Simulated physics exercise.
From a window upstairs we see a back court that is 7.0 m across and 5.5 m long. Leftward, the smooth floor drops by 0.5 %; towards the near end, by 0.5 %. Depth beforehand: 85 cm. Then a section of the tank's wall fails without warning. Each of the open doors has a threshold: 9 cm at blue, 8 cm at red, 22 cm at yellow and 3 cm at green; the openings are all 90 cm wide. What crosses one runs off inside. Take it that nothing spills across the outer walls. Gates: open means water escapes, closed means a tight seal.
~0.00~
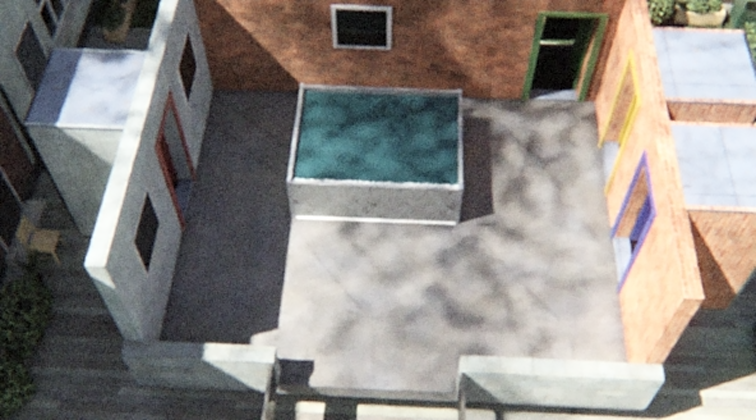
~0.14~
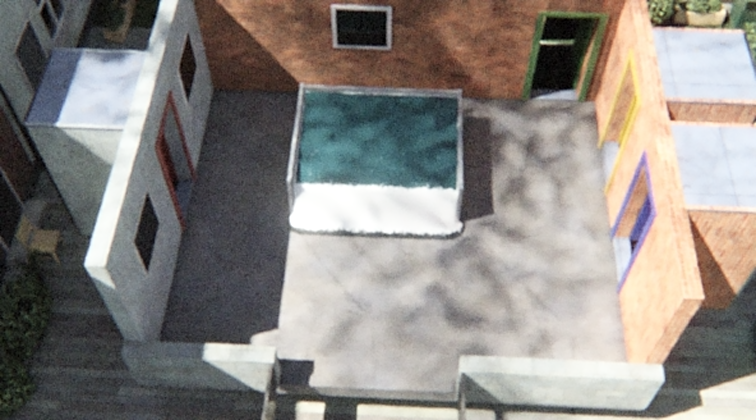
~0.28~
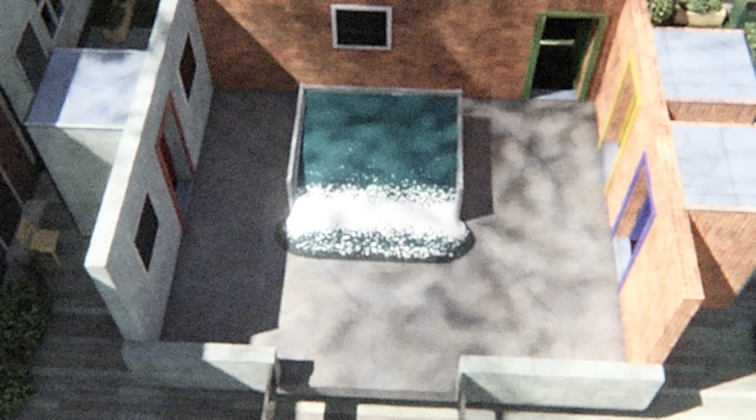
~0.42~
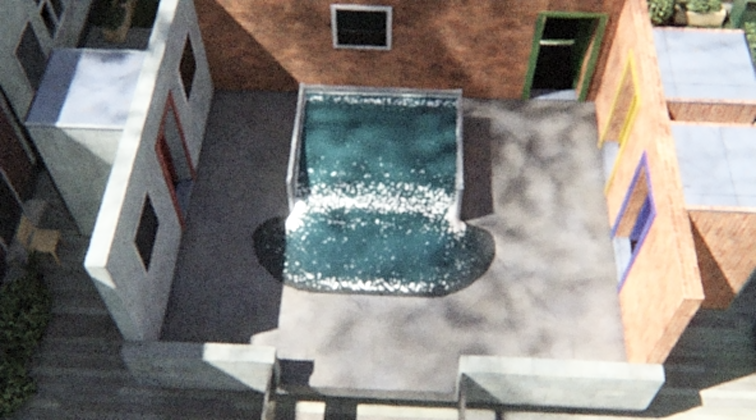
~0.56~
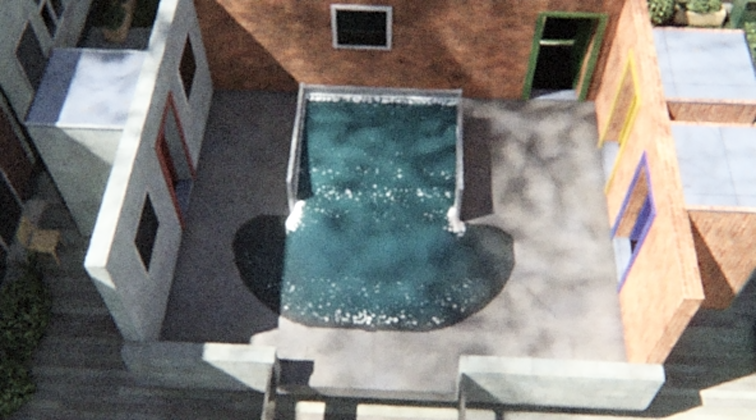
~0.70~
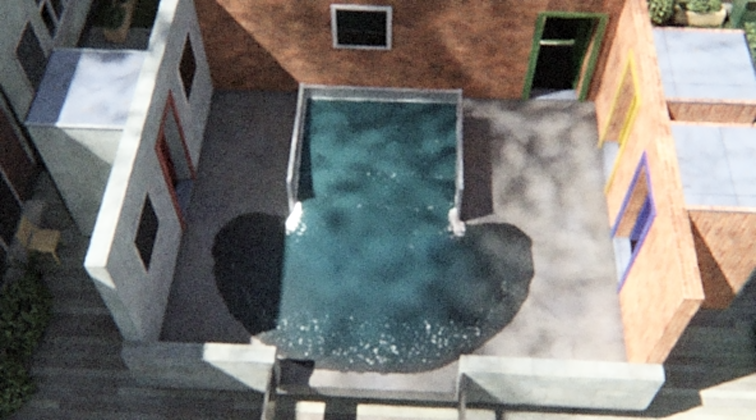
Green water burst from the near side of a raised tank in a walled courtyard, foaming white at first, then spread across the gray floor in a widening, rounded pool toward the near wall.
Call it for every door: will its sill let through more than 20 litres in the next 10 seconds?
Blue door - it will not, red door - it will not, yellow door - it will not, green door - it will.
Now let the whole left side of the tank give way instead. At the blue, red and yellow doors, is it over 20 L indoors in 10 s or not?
Log - blue: Threshold not reached, red: Threshold topped, yellow: Threshold not reached.
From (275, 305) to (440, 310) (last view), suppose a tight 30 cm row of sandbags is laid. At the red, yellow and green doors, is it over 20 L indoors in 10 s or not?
Well, the red one is more than allowed, the yellow one is within bounds, and the green one is more than allowed.
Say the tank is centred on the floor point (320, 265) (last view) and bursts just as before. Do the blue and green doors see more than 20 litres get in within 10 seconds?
Checking the limit: The blue door is within it and the green door is within it.
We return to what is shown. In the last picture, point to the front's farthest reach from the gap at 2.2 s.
Somewhere about (630, 384).
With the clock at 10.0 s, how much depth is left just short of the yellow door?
About 3.5 cm deep.
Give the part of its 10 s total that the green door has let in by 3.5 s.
0 percent or so by then.
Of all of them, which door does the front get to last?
Green.
After 1.4 s water covers 50 % of the floor and is deepest (34 cm) near (263, 368); blue door not reached, red door not reached, yellow door not reached, green door not reached.
After 2.2 s water covers 50 % of the floor and is deepest (46 cm) near (155, 363); blue door not reached, red door 1 cm at the sill, 0 L in, yellow door not reached, green door not reached.
After 3.5 s water covers 65 % of the floor and is deepest (24 cm) near (155, 363); blue door 7 cm at the sill, 0 L in, red door 8 cm at the sill, 0 L in, yellow door not reached, green door not reached.
After 6.0 s water covers 100 % of the floor and is deepest (14 cm) near (230, 110); blue door 5 cm at the sill, 0 L in, red door 4 cm at the sill, 0 L in, yellow door 3 cm at the sill, 0 L in, green door 8 cm at the sill, 22 L in.
After 10.0 s water covers 100 % of the floor and is deepest (10 cm) near (300, 97); blue door 2 cm at the sill, 0 L in, red door 7 cm at the sill, 0 L in, yellow door 3 cm at the sill, 0 L in, green door 6 cm at the sill, 61 L in.
